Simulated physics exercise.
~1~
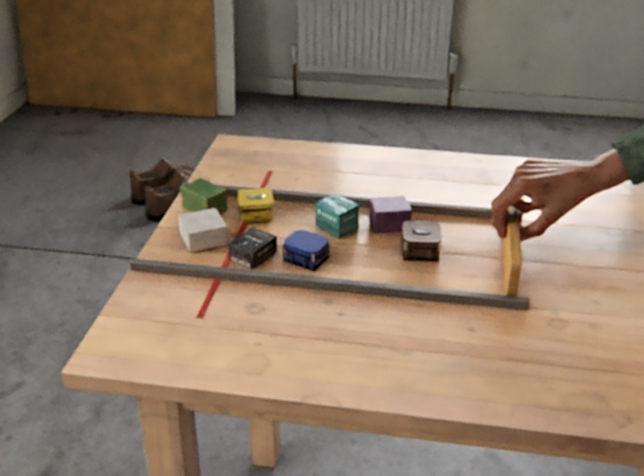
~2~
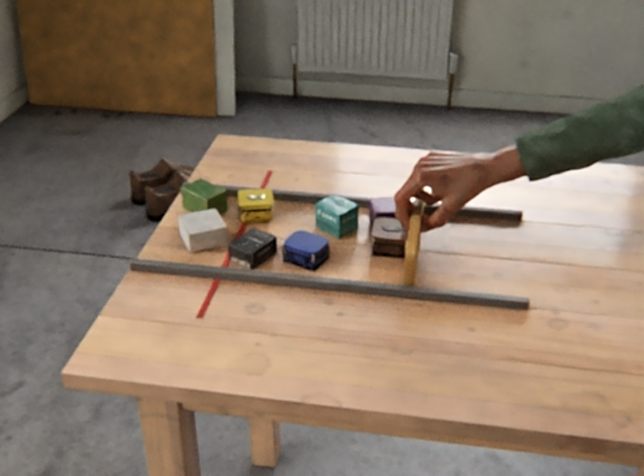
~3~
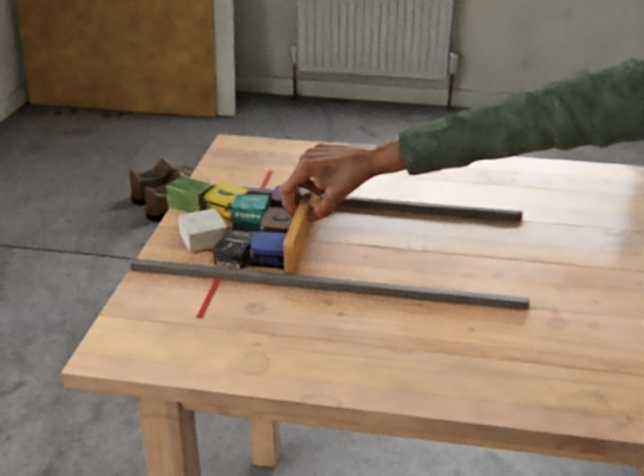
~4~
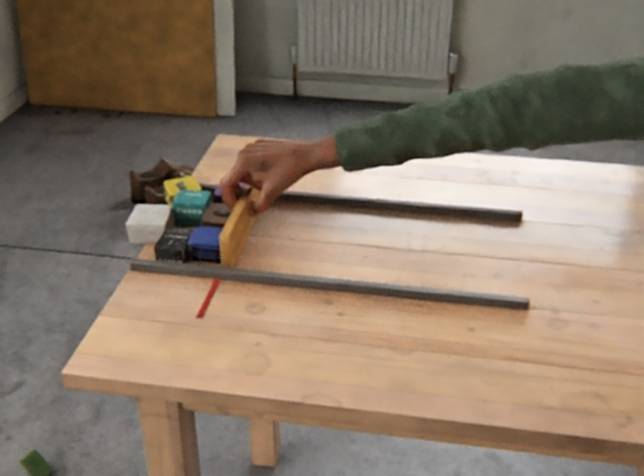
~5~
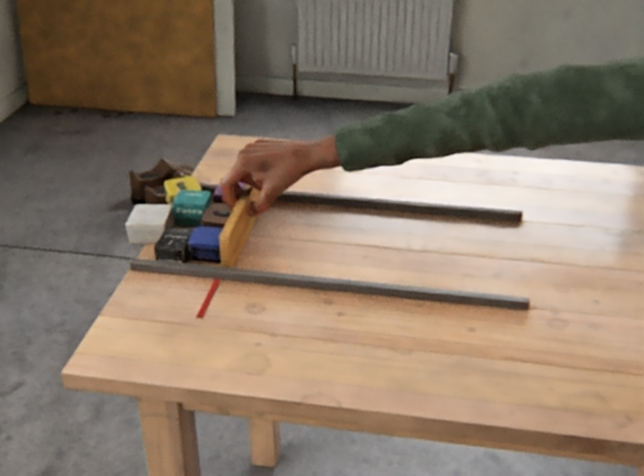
A hand sweeps small boxes left with a board, and the green one falls off.
